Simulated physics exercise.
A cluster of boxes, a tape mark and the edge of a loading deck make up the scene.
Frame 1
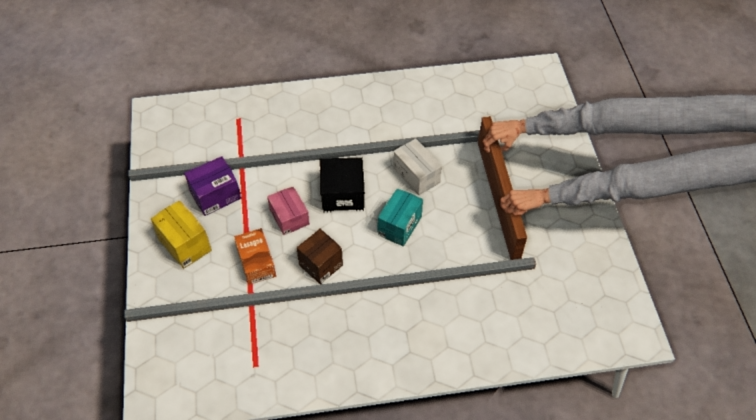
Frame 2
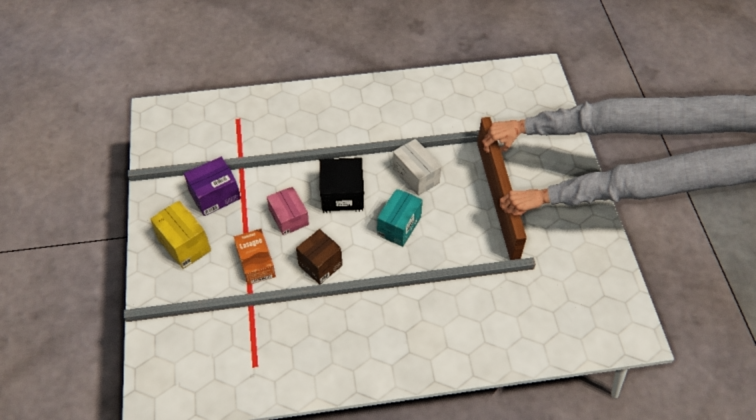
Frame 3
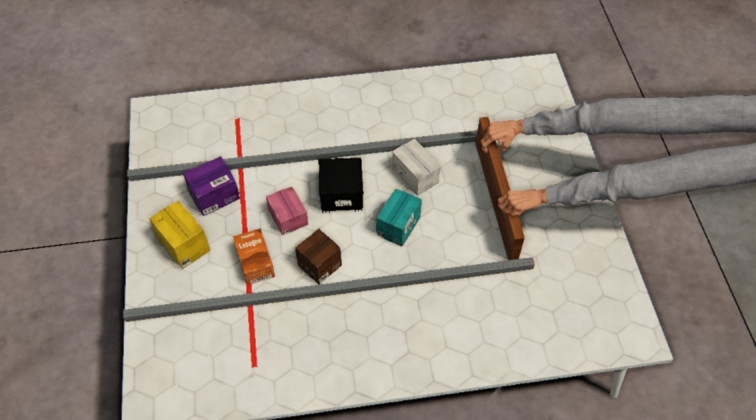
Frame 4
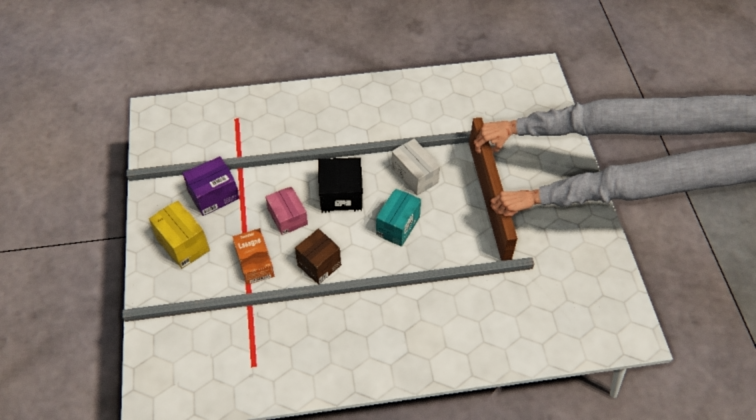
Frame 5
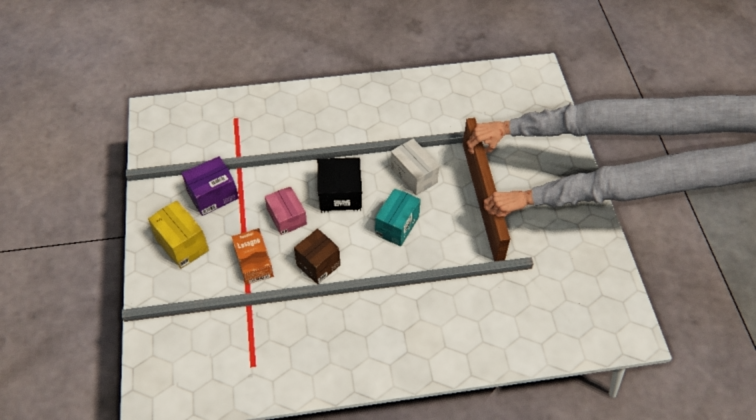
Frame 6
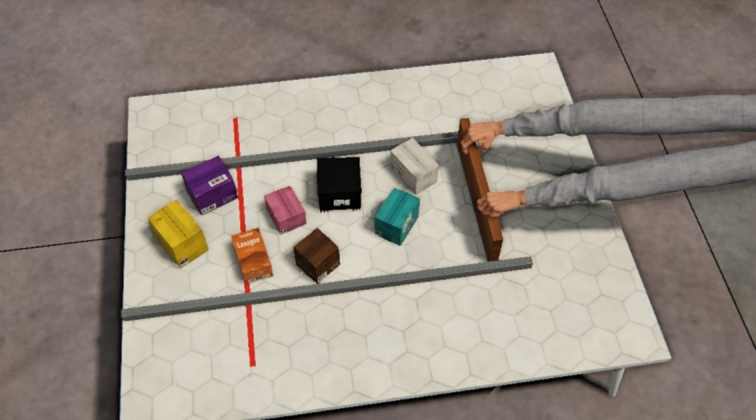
On a pale tiled tabletop, two hands slid a brown wooden bar slightly to the left between two gray rails, while the eight colorful boxes scattered near a red line stayed put.
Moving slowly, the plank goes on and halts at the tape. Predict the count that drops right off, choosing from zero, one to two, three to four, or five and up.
It will most likely not knock any off.
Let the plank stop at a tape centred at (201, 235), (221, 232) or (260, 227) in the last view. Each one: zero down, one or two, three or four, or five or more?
Either one or two; one to two; not one.
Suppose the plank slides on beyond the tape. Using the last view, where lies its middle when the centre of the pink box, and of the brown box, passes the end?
At (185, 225) for the pink box; at (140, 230) for the brown box.
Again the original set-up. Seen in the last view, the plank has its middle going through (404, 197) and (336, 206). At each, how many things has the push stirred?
The count reaches 2 first and 6 second.
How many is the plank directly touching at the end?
The count in contact is 3.
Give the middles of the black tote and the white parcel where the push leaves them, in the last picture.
About (196, 217), and the other about (225, 183).
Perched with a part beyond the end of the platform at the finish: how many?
1 of them.
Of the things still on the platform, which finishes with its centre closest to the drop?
Nearest at the end: The yellow parcel.
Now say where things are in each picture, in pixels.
Yellow parcel (182, 235); purple parcel (213, 186); orange box (255, 256); plank (501, 187); tape (246, 230), in the first frame.
Purple parcel (213, 186); turquoise parcel (400, 218), in the second frame.
Orange box (254, 256); pink box (287, 211), in the third frame.
Yellow parcel (180, 235); plank (492, 188), in the fourth frame.
Purple parcel (211, 186); black tote (340, 185), in the fifth frame.
Yellow parcel (178, 234); purple parcel (210, 186); orange box (252, 256); plank (478, 188); tape (243, 229), in the sixth frame.
A little later, none off yet; yellow parcel at rest near (178, 234); purple parcel at rest near (210, 186); orange box at rest near (252, 256).
Next, none off yet; yellow parcel at rest near (178, 234); purple parcel at rest near (210, 186); orange box shifted a little near (248, 258).
Later still, none off yet; yellow parcel shifted a little near (172, 238); purple parcel moving near (208, 184); orange box shifted about its own width near (224, 275).
When it is over, the number that fall off is zero.
